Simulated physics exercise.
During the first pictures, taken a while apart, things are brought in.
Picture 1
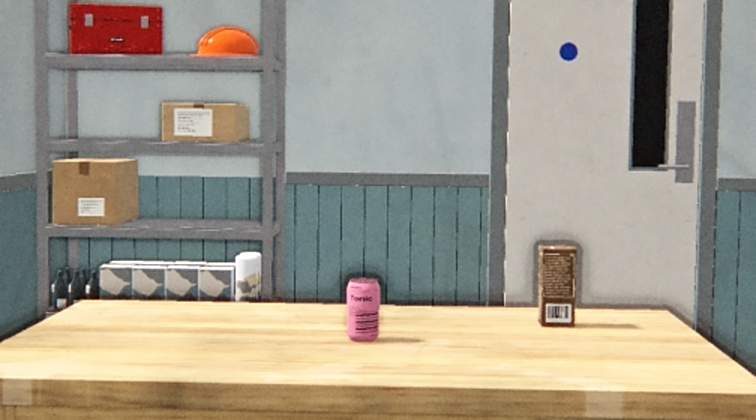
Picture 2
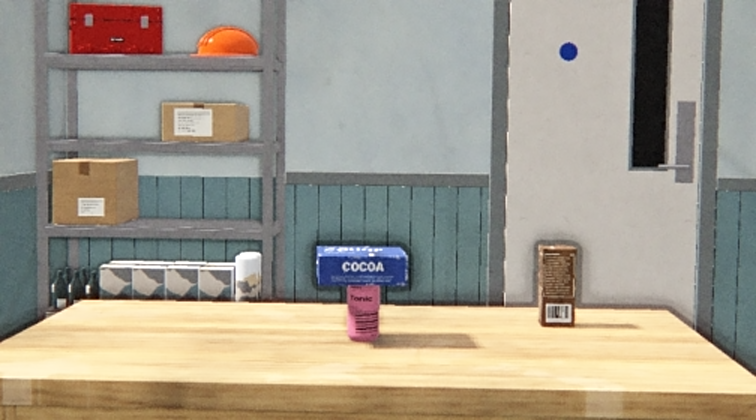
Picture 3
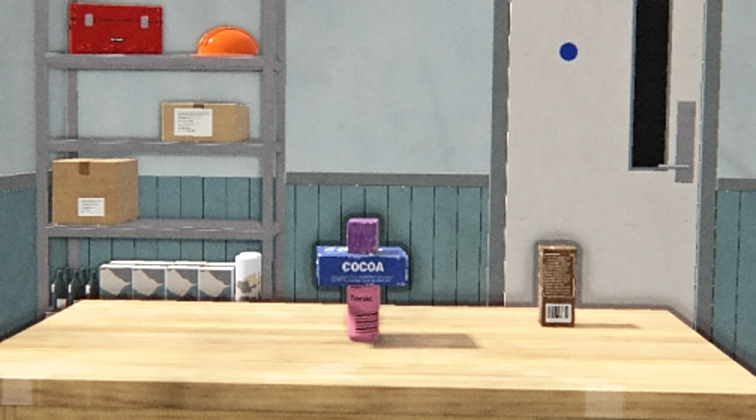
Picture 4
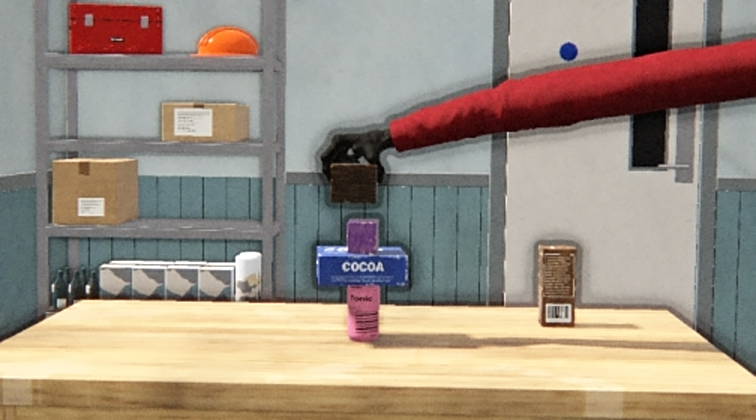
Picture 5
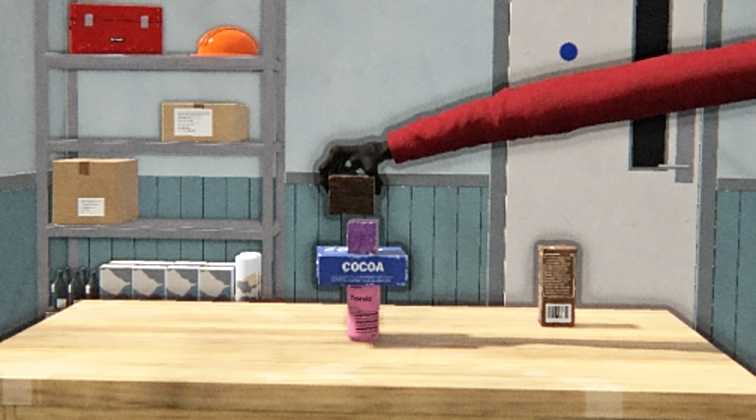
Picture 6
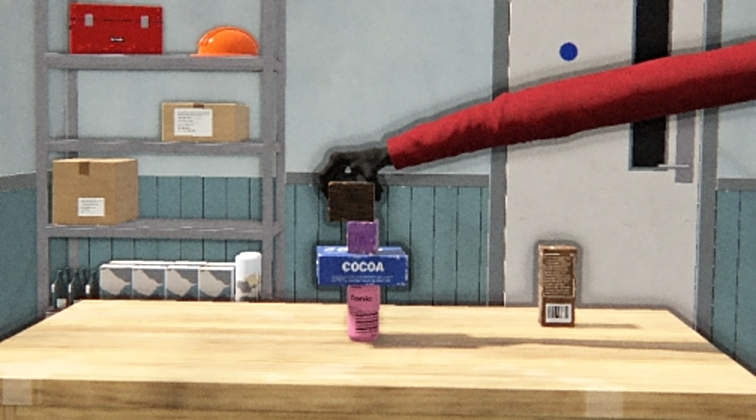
The video shows a pink can on a wooden table near a brown carton; a blue cocoa box and a purple block appear stacked on it, then a red-sleeved arm lowers a dark block onto the purple one.
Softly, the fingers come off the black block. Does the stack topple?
No, it stays standing.
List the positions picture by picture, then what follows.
In the first frame, the last thing is not in view yet; brown carton (557, 286).
In the second frame, the last thing is not in view yet.
In the third frame, the last thing is not in view yet; brown carton (557, 286).
The fourth frame shows coming down; black block (355, 183); purple block (363, 236).
The fifth frame shows coming down; black block (353, 195); brown carton (557, 286).
The sixth frame shows in place under the hand; black block (353, 201); purple block (363, 236).
Then, 0.60 s after the last picture, nothing has stirred.
Then, 1.50 s after the last picture, black block resting near (352, 202).
Then, 2.50 s after the last picture, black block resting near (353, 202).
At rest, all 5 in place. Seen from the same camera at the end, black block near (353, 202). The pile stays up.
